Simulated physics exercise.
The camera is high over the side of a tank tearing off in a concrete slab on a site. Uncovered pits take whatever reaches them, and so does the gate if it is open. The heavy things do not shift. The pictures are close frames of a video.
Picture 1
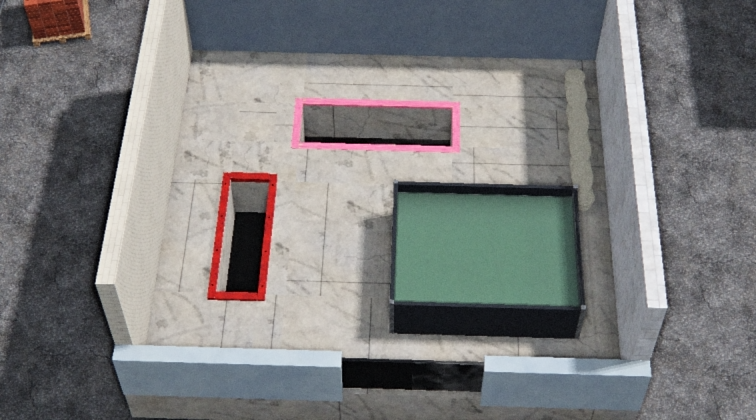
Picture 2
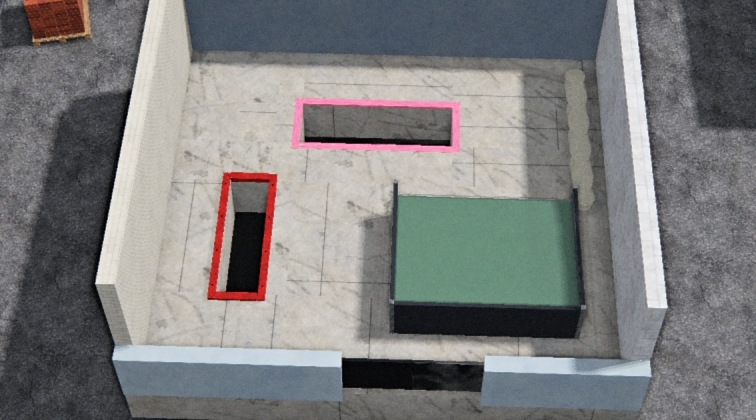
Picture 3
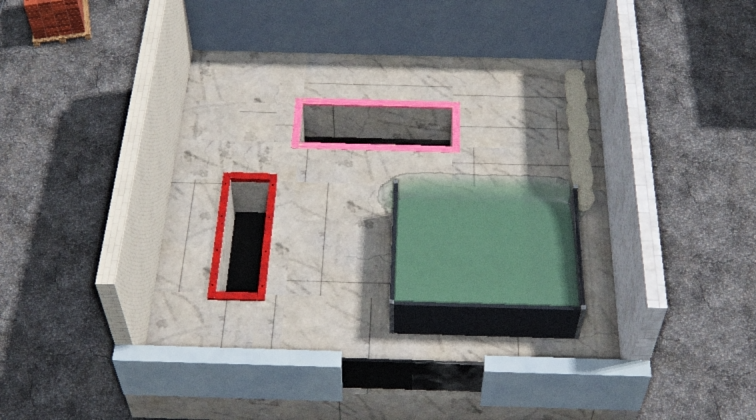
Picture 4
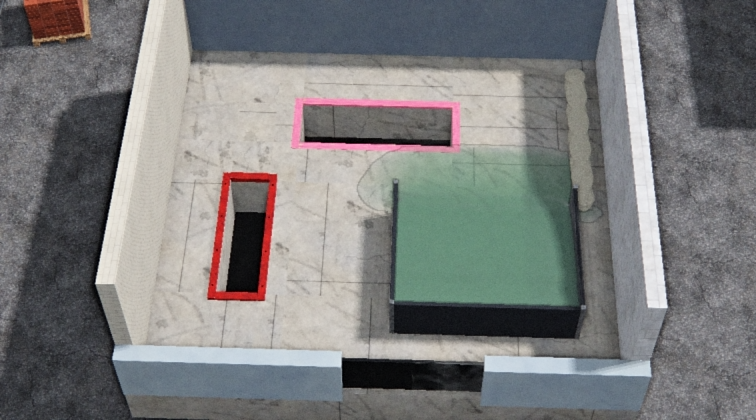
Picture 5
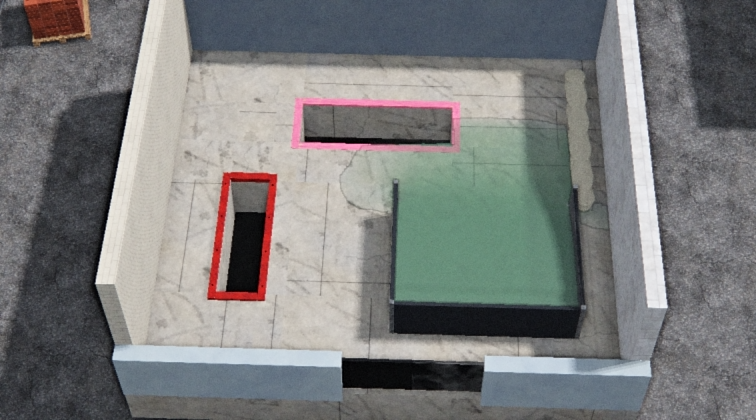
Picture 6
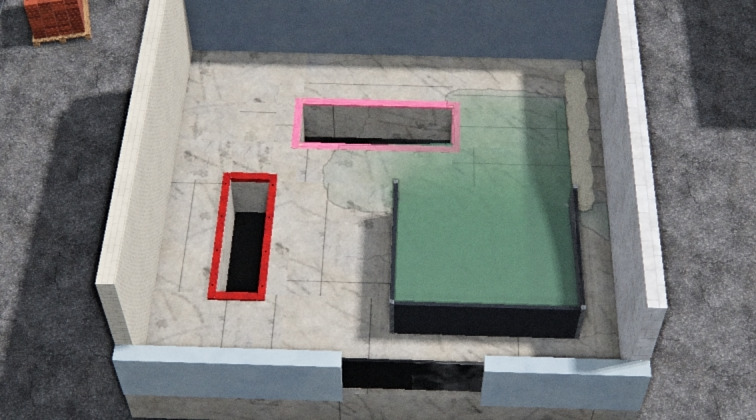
Green water in an open dark-walled tank pouring out through its far side and spreading across the pale slab toward the back wall.
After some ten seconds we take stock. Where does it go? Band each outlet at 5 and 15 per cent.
The gate takes under 5 %; the pink pit takes over 15 %; the red pit takes under 5 %.
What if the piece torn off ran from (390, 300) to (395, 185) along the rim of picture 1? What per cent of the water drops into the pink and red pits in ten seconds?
Per cent: Pink 10, red 50.
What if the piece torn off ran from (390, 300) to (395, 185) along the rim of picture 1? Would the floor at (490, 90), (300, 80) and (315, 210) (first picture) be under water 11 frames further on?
In that order: Clear, not flooded, under water.
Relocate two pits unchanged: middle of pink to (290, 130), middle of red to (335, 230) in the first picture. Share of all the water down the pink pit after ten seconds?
In per cent: Pink 45.
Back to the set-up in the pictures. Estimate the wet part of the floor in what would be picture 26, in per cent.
Near 50 in a hundred.
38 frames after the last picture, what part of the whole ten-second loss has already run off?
About 80 per cent.
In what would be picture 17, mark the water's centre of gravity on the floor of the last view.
Close to (491, 176).
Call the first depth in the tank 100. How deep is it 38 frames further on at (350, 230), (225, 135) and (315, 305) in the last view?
About 0, 10 and 0 per cent.
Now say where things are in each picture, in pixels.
Still water in the open tank at (486, 247), in the first picture.
The front is at a hidden place, out from the gap on the open tank's far side, in the second picture.
The front is at (384, 197), out from the gap on the open tank's far side, in the third picture.
Water pours out on the open tank's far side and has run to (364, 187), in the fourth picture.
Water pours out on the open tank's far side and has run to (565, 129), in the fifth picture.
The front is at (563, 100), out from the gap on the open tank's far side, in the sixth picture.
A moment on, water covers 30 % of the floor; the gate 0 %, the pink pit 10 %, the red pit 0 %.
Next, water covers 35 % of the floor; the gate 0 %, the pink pit 20 %, the red pit 0 %.
Then, water covers 50 % of the floor; the gate 0 %, the pink pit 32 %, the red pit 0 %.
Later, water covers 70 % of the floor; the gate 0 %, the pink pit 48 %, the red pit 0 %.
In the end, water covers 90 % of the floor; the gate 0 %, the pink pit 59 %, the red pit 1 %.
